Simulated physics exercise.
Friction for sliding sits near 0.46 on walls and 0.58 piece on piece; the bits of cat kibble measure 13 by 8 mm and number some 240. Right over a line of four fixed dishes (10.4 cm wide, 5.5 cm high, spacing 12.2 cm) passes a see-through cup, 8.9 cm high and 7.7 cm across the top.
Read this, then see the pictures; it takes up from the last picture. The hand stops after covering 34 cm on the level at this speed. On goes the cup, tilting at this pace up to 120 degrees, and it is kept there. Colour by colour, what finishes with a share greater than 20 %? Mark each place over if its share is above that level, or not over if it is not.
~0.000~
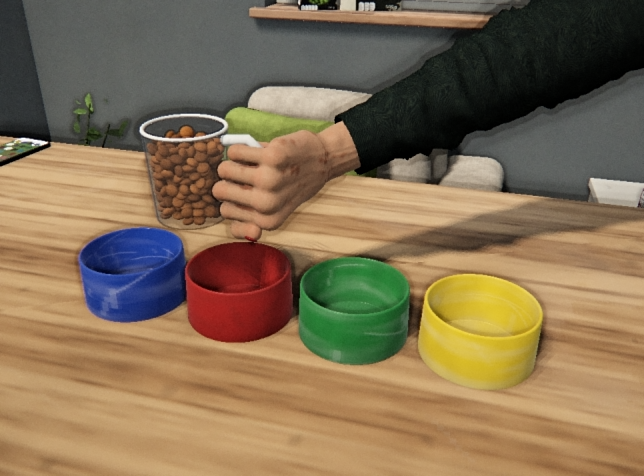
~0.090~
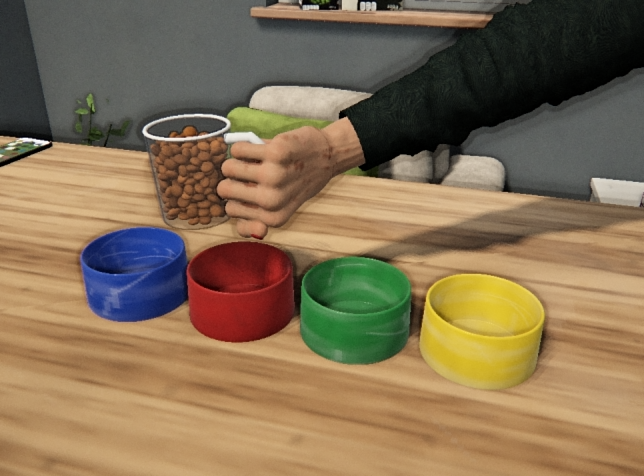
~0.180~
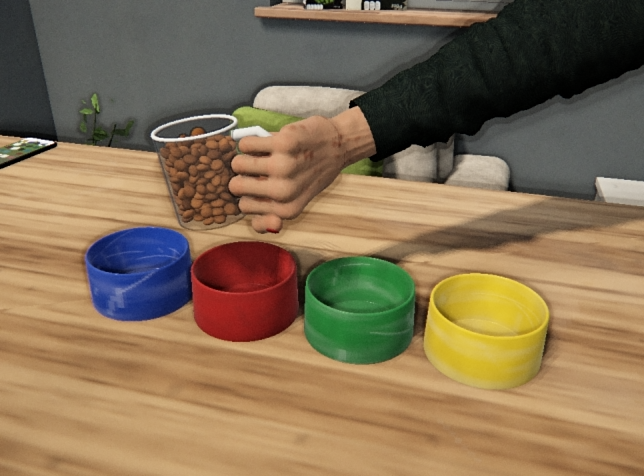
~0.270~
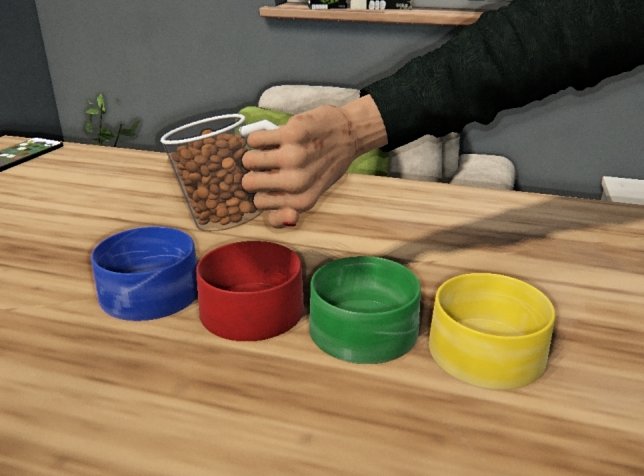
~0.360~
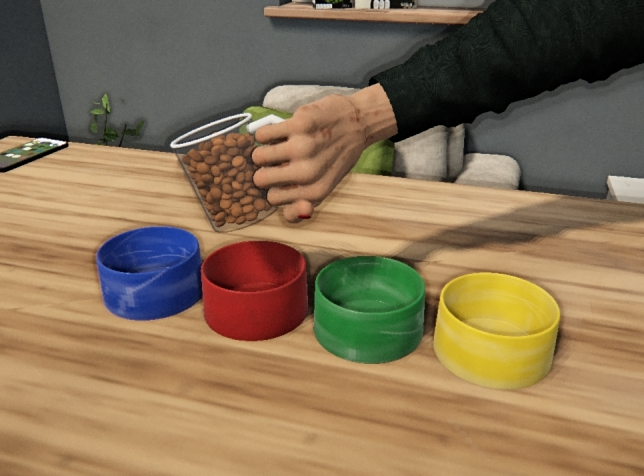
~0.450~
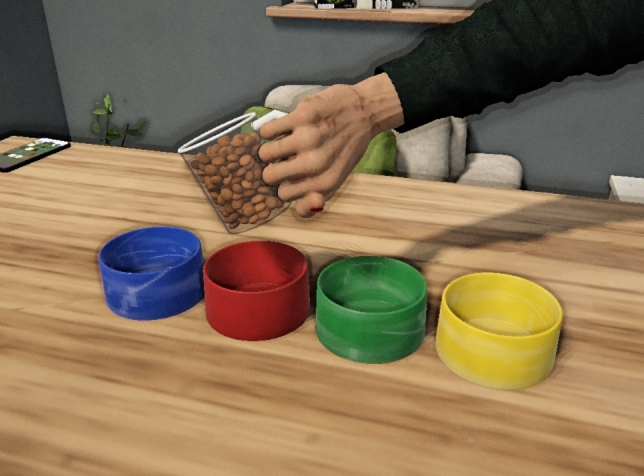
Red dish: Over, blue dish: Not over, green dish: Over, yellow dish: Not over, counter: Over.
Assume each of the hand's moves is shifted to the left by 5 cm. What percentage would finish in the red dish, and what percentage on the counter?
Shares would be red 90 and counter 10.
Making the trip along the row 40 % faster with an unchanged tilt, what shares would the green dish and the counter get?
Green 80, counter 10.
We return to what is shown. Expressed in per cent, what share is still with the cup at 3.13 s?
Close to 0 % of the load.
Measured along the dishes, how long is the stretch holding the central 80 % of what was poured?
Some 14 cm.
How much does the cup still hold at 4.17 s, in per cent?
About 0 percent.
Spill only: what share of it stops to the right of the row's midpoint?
Share: About 40 in a hundred.
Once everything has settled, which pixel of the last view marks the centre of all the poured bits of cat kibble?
When it all comes to rest, the middle is near (313, 311).
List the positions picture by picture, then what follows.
Cup at (189, 172), tilt 0 degrees, lip at (147, 124), moved 0.0 cm; middle of the pieces at (193, 177); blue dish at (132, 250); red dish at (238, 267); green dish at (355, 285); yellow dish at (483, 304), in the first frame.
Cup at (193, 172), tilt 2 degrees, lip at (150, 125), moved 0.3 cm; middle of the pieces at (197, 177), in the second frame.
Cup at (205, 173), tilt 8 degrees, lip at (158, 130), moved 1.1 cm; middle of the pieces at (209, 177), in the third frame.
Cup at (217, 173), tilt 14 degrees, lip at (168, 135), moved 1.8 cm; middle of the pieces at (222, 178), in the fourth frame.
Cup at (229, 174), tilt 20 degrees, lip at (178, 140), moved 2.6 cm; middle of the pieces at (234, 178), in the fifth frame.
Cup at (239, 175), tilt 25 degrees, lip at (185, 146), moved 3.4 cm; middle of the pieces at (244, 178); blue dish at (151, 249); red dish at (256, 265); green dish at (372, 283); yellow dish at (501, 303). Its pace works out near 65 degrees a second; the hand travels 9 cm a second, in the sixth frame.
Then, at 2.06 s, tilt 120 degrees; cup holds 25 %, red 30 %, green 20 %.
Then, at 3.13 s, tilt 120 degrees; cup holds 0 %, red 30 %, green 40 %.
Then, at 4.17 s, tilt 120 degrees; cup holds 0 %, red 30 %, green 40 %.
In the end, at 4.5 s, red 30 %, blue 0 %, green 40 %, yellow 0 %, counter 30 %.
